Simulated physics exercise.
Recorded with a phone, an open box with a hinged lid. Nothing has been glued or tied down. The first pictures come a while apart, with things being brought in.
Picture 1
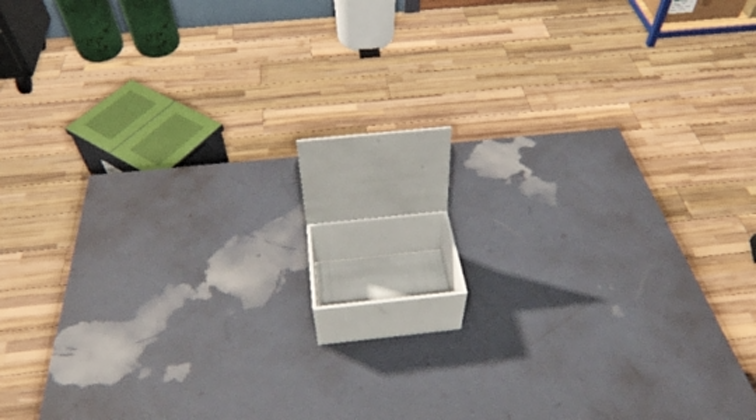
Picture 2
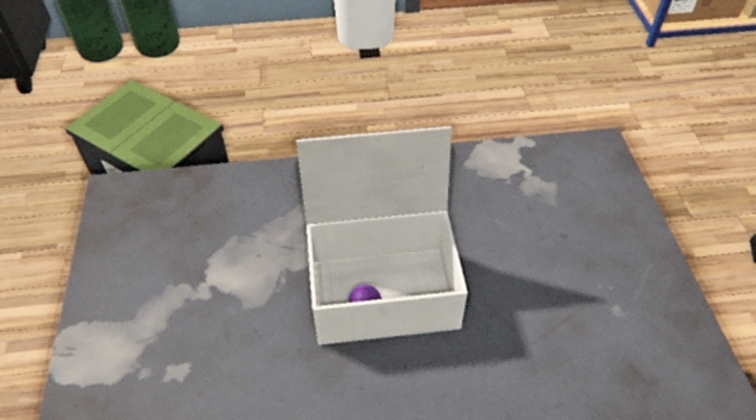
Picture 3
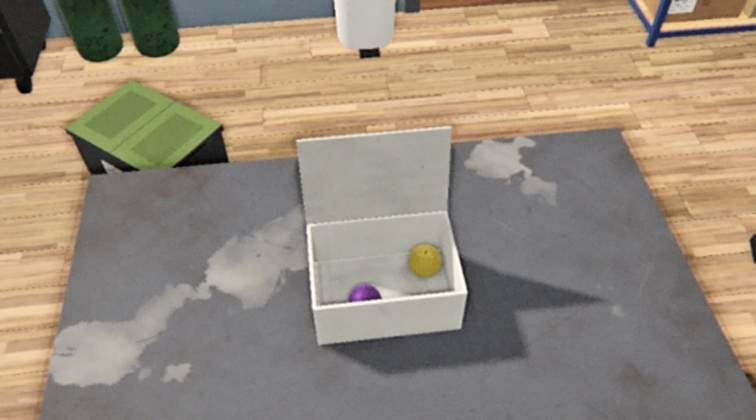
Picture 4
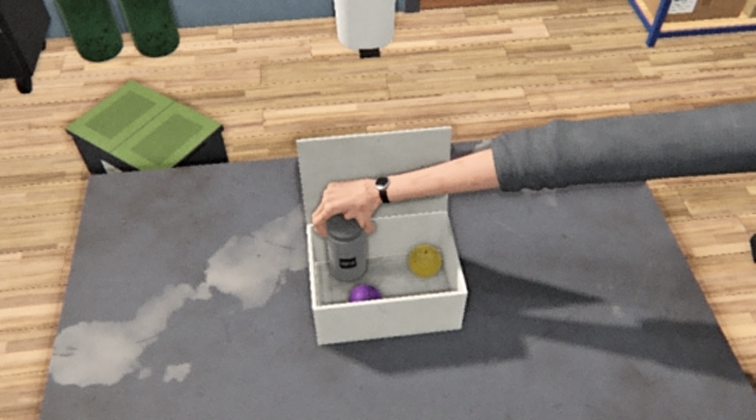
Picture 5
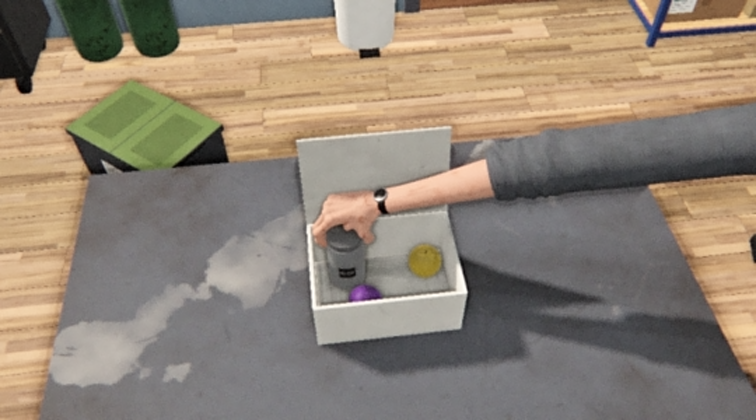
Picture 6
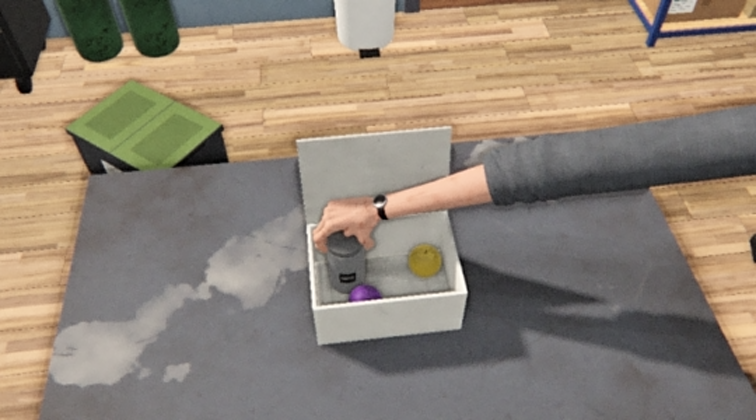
A hand lowers a grey jar into an open box after purple and yellow objects appear.
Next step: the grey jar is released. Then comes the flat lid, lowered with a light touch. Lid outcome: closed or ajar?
The lid remains open.
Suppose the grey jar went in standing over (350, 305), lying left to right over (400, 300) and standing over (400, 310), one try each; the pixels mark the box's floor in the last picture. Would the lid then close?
Lid down; lid down; lid left open.
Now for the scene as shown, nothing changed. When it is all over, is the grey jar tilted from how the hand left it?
Well, the grey jar stays just as set.
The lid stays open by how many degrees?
Near 40°.
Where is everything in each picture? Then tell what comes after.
In the first picture, the last thing is not in view yet.
In the second picture, the last thing is not in view yet.
In the third picture, the last thing is not in view yet; yellow apple (425, 261).
The fourth picture shows coming down; grey jar (347, 245); yellow apple (425, 261).
The fifth picture shows coming down; grey jar (346, 255); yellow apple (425, 261).
The sixth picture shows in place under the hand; grey jar (346, 260); yellow apple (425, 261).
Then, 1.30 s after the last picture, lid 80° above the rim.
Then, 1.60 s after the last picture, lid 57° above the rim.
At rest, lid 39° above the rim; all 3 in place. Seen from the same camera at the end, grey jar near (346, 260).
